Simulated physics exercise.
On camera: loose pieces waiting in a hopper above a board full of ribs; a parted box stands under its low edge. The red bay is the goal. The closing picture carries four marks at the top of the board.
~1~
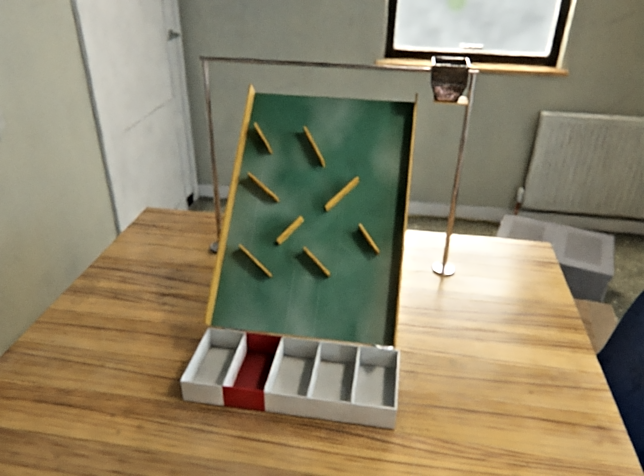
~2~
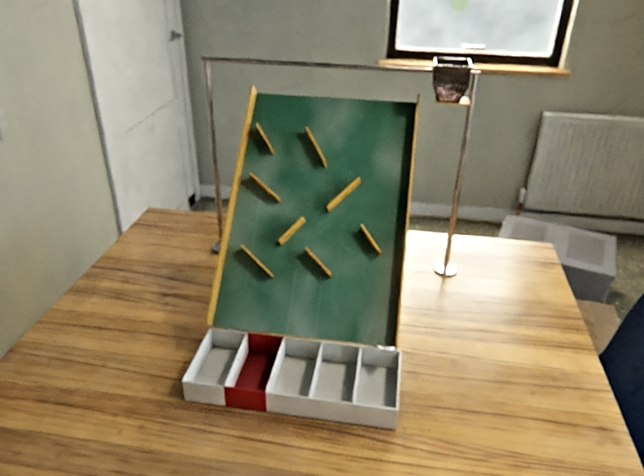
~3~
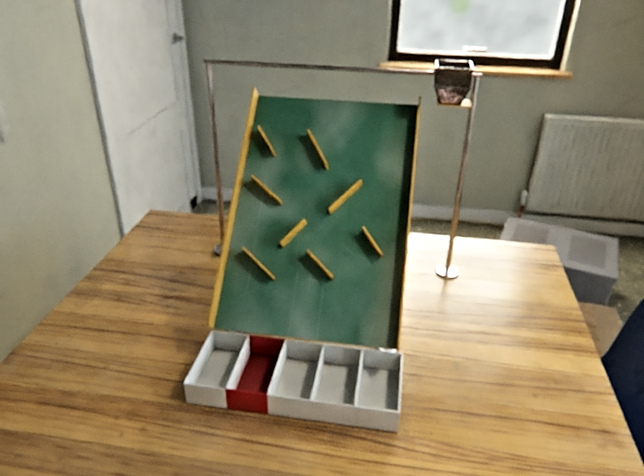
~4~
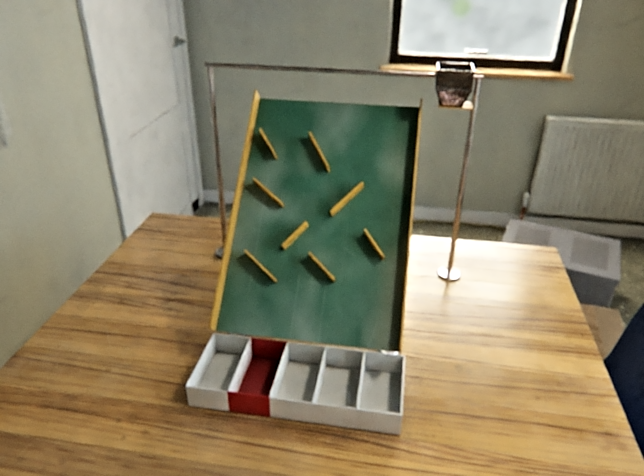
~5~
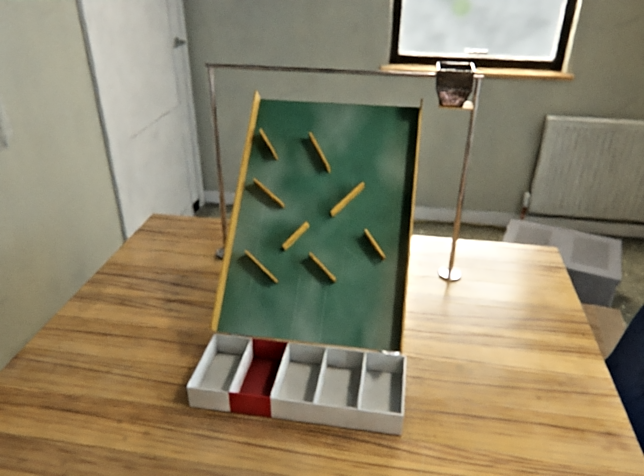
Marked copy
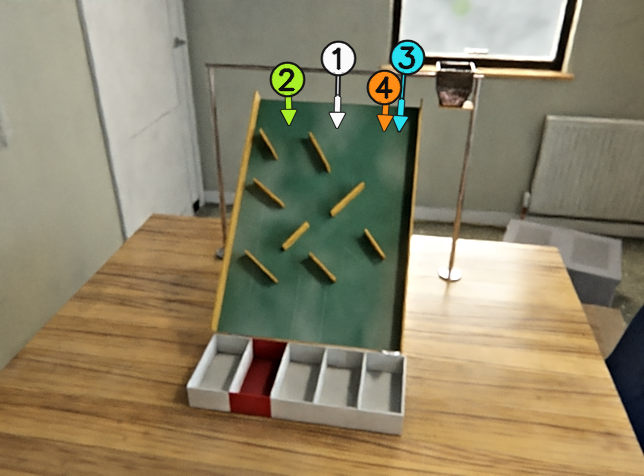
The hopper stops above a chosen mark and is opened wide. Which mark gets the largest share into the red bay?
1.
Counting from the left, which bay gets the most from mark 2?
It is the third one.
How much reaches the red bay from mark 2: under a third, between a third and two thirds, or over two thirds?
Under a third.
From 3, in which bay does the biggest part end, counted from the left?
The fifth from the left.
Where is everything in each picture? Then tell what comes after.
Hopper at (447, 94), sugar pearls, door shut, in the first frame.
Ribs (257, 123) to (272, 149), (306, 127) to (325, 162), (250, 173) to (278, 198), in the second frame.
Ribs (329, 209) to (361, 180), (280, 243) to (305, 219), (363, 227) to (382, 254), in the third frame.
Ribs (245, 250) to (274, 279), (309, 252) to (334, 278), in the fourth frame.
Red bay at (250, 403), number 2 of 5 from the left, in the fifth frame.
On the marked copy, mark 1 meets the board at (337, 122); mark 2 meets the board at (288, 119); mark 3 meets the board at (399, 125); mark 4 meets the board at (384, 125).
With 1, about half in the red bay, about half in other bays.
With 2, a small part in the red bay, most in other bays, a small part outside the box.
With 3, none in the red bay, nearly all in other bays, a small part outside the box.
With 4, a small part in the red bay, about two thirds in other bays, about a quarter outside the box.
